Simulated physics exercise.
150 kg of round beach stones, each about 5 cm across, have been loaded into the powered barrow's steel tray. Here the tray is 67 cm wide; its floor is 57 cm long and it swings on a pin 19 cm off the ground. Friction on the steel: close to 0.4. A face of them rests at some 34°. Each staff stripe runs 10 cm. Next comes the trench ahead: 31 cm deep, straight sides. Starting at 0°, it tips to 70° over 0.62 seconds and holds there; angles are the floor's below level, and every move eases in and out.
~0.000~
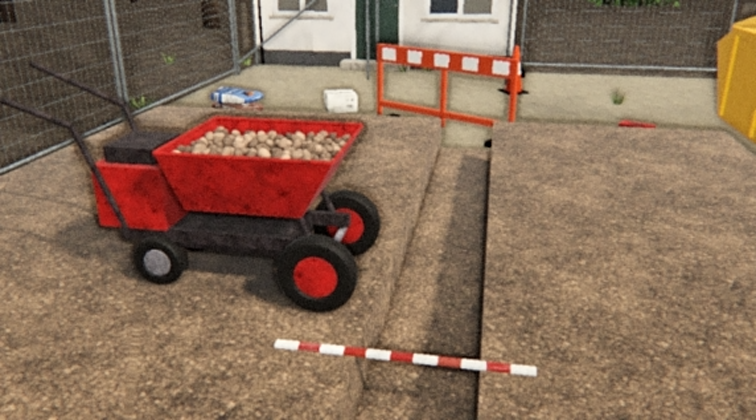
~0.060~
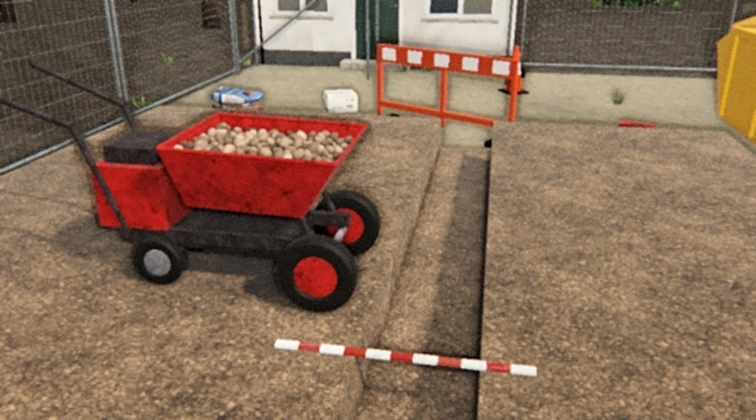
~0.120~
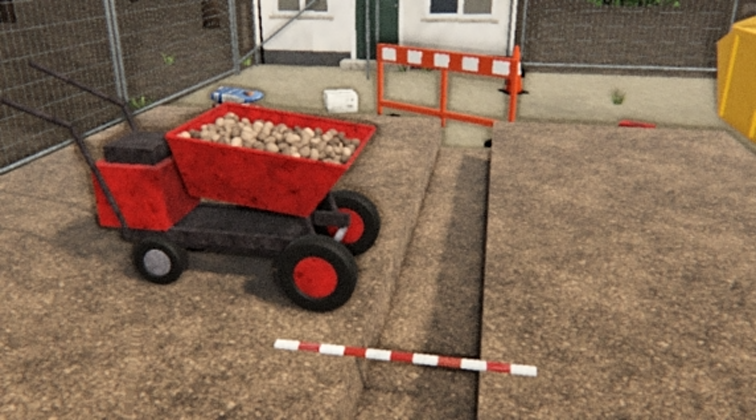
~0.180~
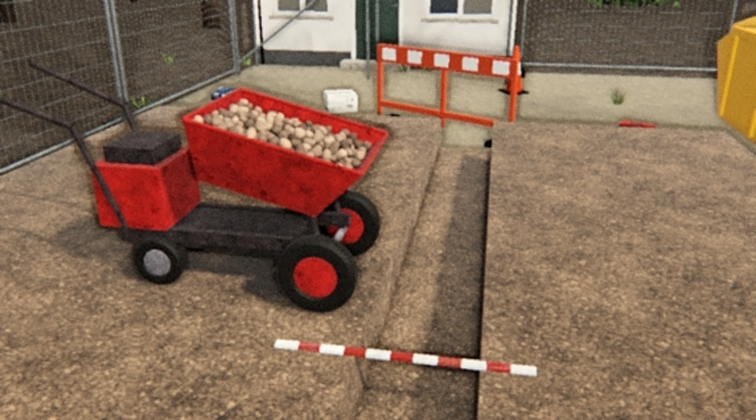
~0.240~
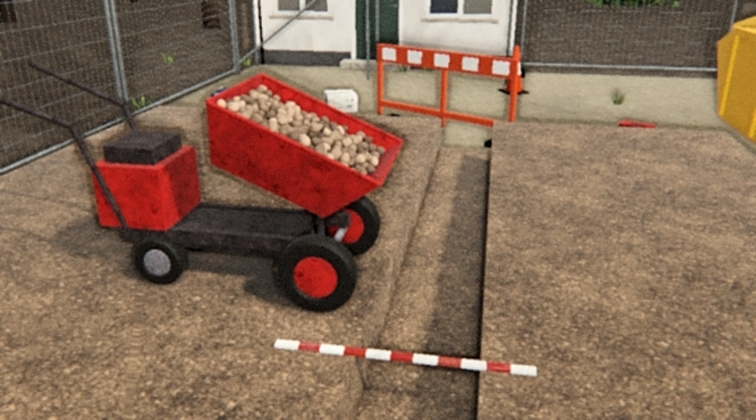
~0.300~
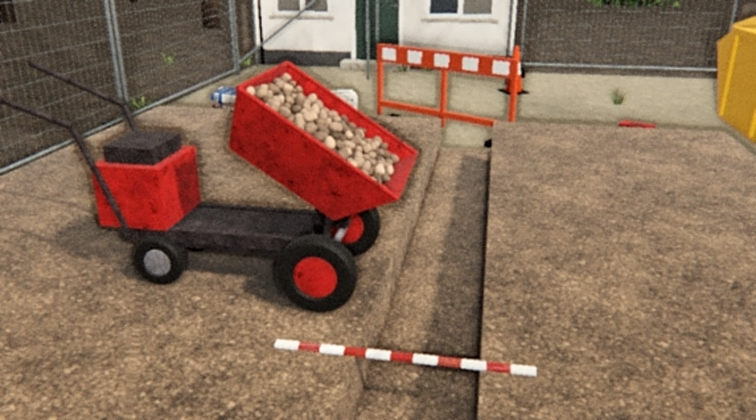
A red steel tray loaded with rounded stones tilting forward on a small wheeled barrow, its rear rising steadily beside a narrow trench.
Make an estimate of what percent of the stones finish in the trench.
About 37 percent.
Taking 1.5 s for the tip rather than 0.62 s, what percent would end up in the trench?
Roughly 60% would finish there.
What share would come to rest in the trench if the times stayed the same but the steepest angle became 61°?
It would come to about 30 percent.
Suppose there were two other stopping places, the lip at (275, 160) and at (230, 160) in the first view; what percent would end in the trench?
I'd expect some 85 per cent, then some 90.
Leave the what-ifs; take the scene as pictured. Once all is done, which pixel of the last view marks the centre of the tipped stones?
Their middle ends up near (525, 293).
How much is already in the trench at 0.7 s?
15 per cent, give or take.
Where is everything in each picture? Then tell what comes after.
In the first frame, the tray is at 0°, its lip at (331, 164); the top of the load is at (270, 140).
In the second frame, the tray is at 2°, its lip at (335, 165); the top of the load is at (265, 137); the stones move at 0.5 m/s on average.
In the third frame, the tray is at 7°, its lip at (346, 168); the top of the load is at (243, 127); the stones move at 1.0 m/s on average.
In the fourth frame, lip at (362, 174), floor tilted 14°, highest stones at (239, 110); the stones move at 1.4 m/s on average.
In the fifth frame, lip at (380, 185), floor tilted 23°, highest stones at (259, 96); the stones move at 1.6 m/s on average.
In the sixth frame, lip at (398, 199), floor tilted 33°, highest stones at (283, 85); the stones move at 1.7 m/s on average.
After 0.5 s the floor is at 58°; 100 % in the tray; the foremost stones are at (425, 214).
After 0.7 s the floor is at 70°; 66 % in the tray, 15 % in the trench, 19 % past the trench; the foremost stones are at (530, 299).
After 1.1 s the floor is at 70°; 17 % in the tray, 18 % in the trench, 64 % past the trench; the foremost stones are at (744, 313).
After 3.0 s the floor is at 70°; 0 % in the tray, 37 % in the trench, 63 % past the trench; the foremost stones are past the picture's edge.
